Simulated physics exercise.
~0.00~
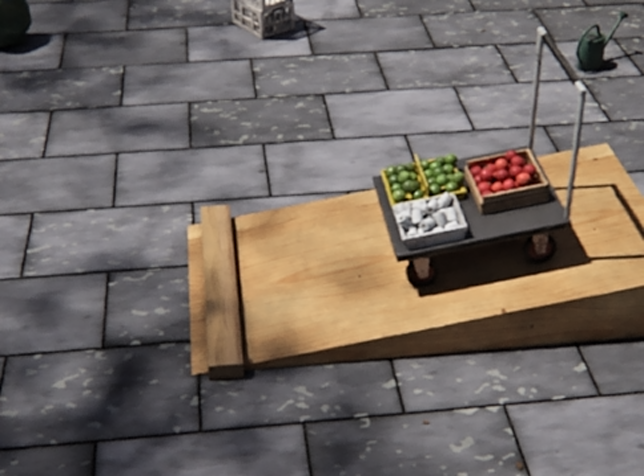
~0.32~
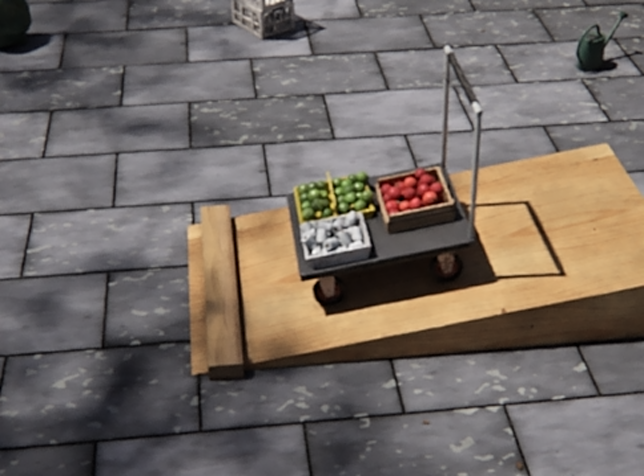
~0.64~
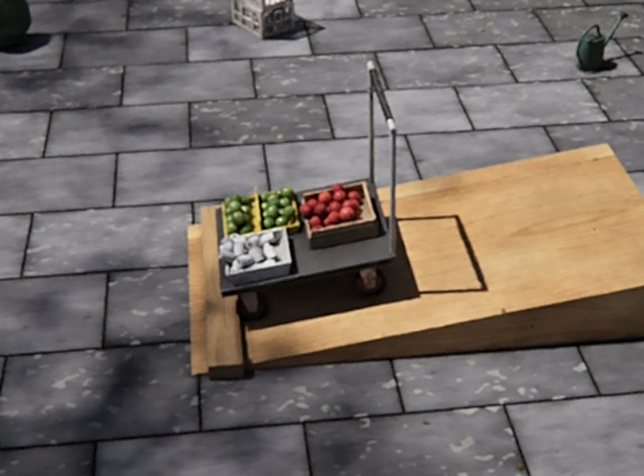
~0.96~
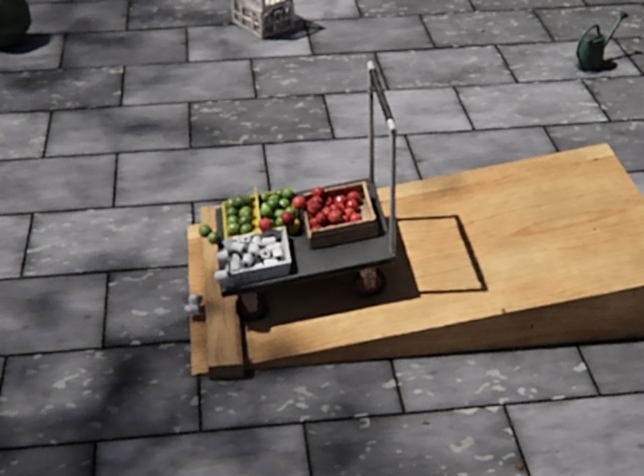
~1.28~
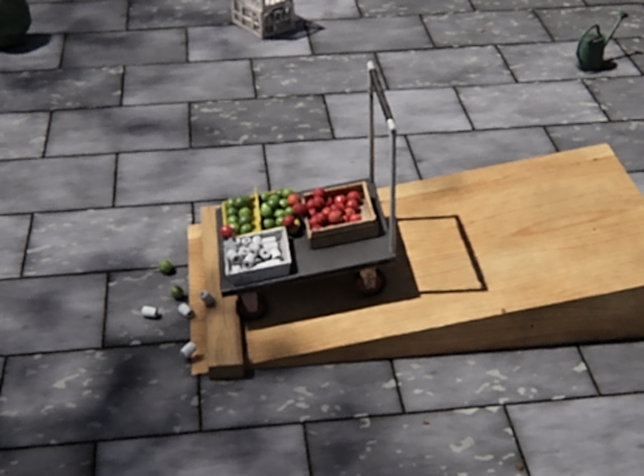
On a grey stone-paved yard seen from above at an angle, a dark trolley with a tall metal handle stands on a pale wooden ramp, with a green watering can and a crate behind. It carries green apples in a yellow box, white rolls in a white box and round red produce in a wooden box. The trolley rolls left down the ramp and stops against the wooden beam at its foot. The loads lurch forward, red pieces spilling towards the apples and a few rolls and apples dropping over the front. It ends upright and still, with several pieces scattered on the left.
